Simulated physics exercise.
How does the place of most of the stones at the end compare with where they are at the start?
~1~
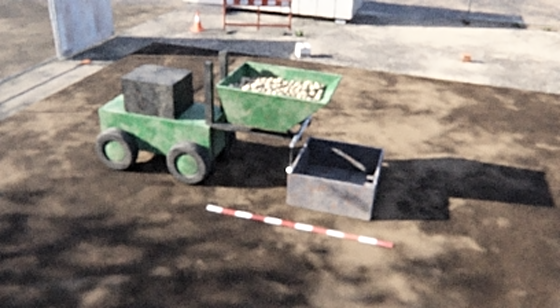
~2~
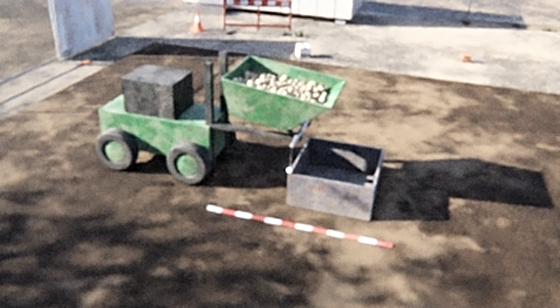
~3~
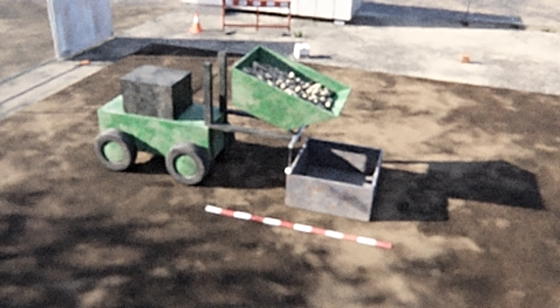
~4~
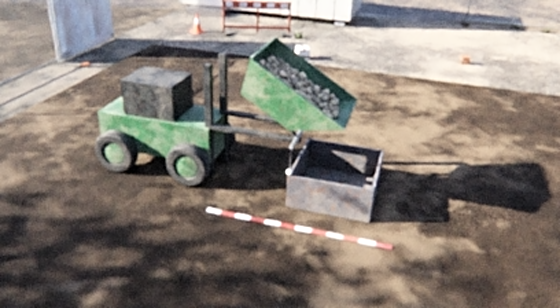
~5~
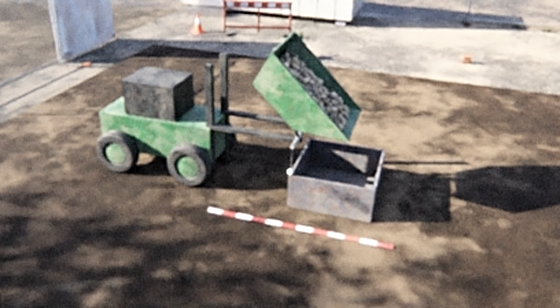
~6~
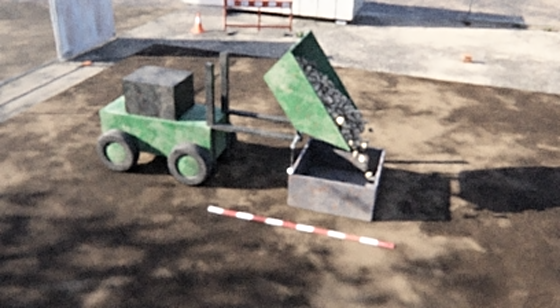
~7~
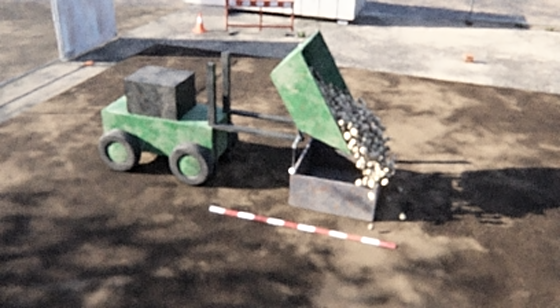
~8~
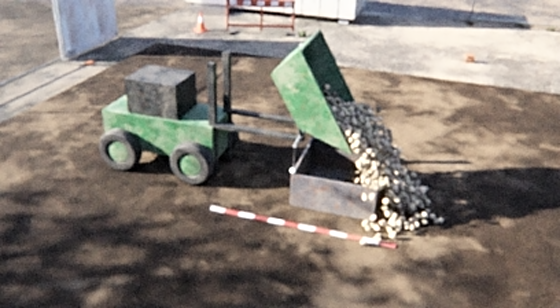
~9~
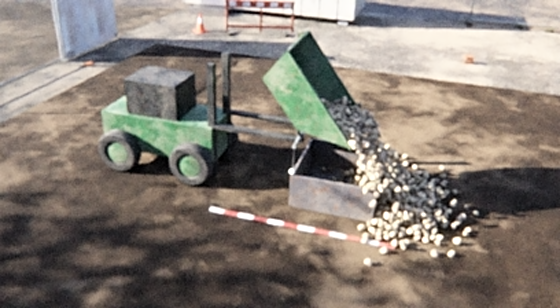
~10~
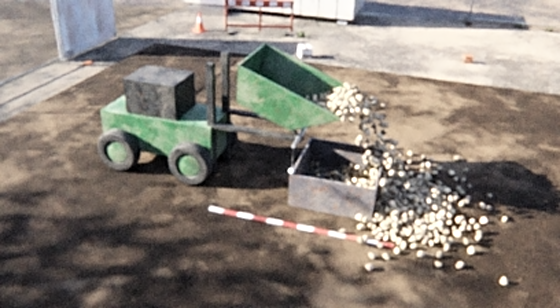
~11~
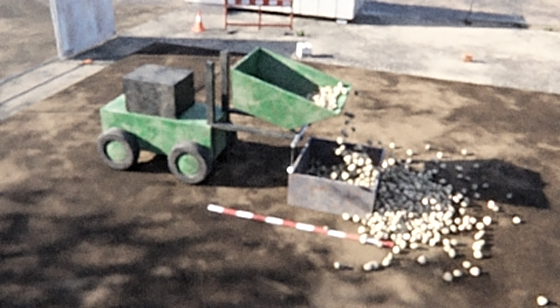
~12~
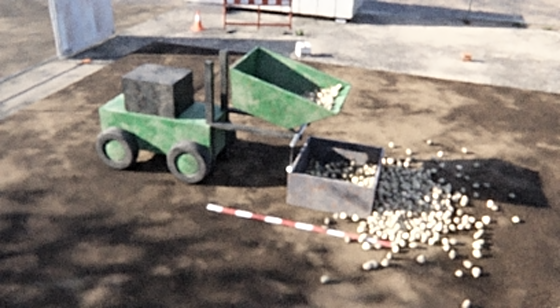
At the start the stones are all heaped in the raised green skip. By the end most of them lie lower and farther right, scattered on the ground beside and beyond the grey bin, with some in the bin and a few still in the skip.
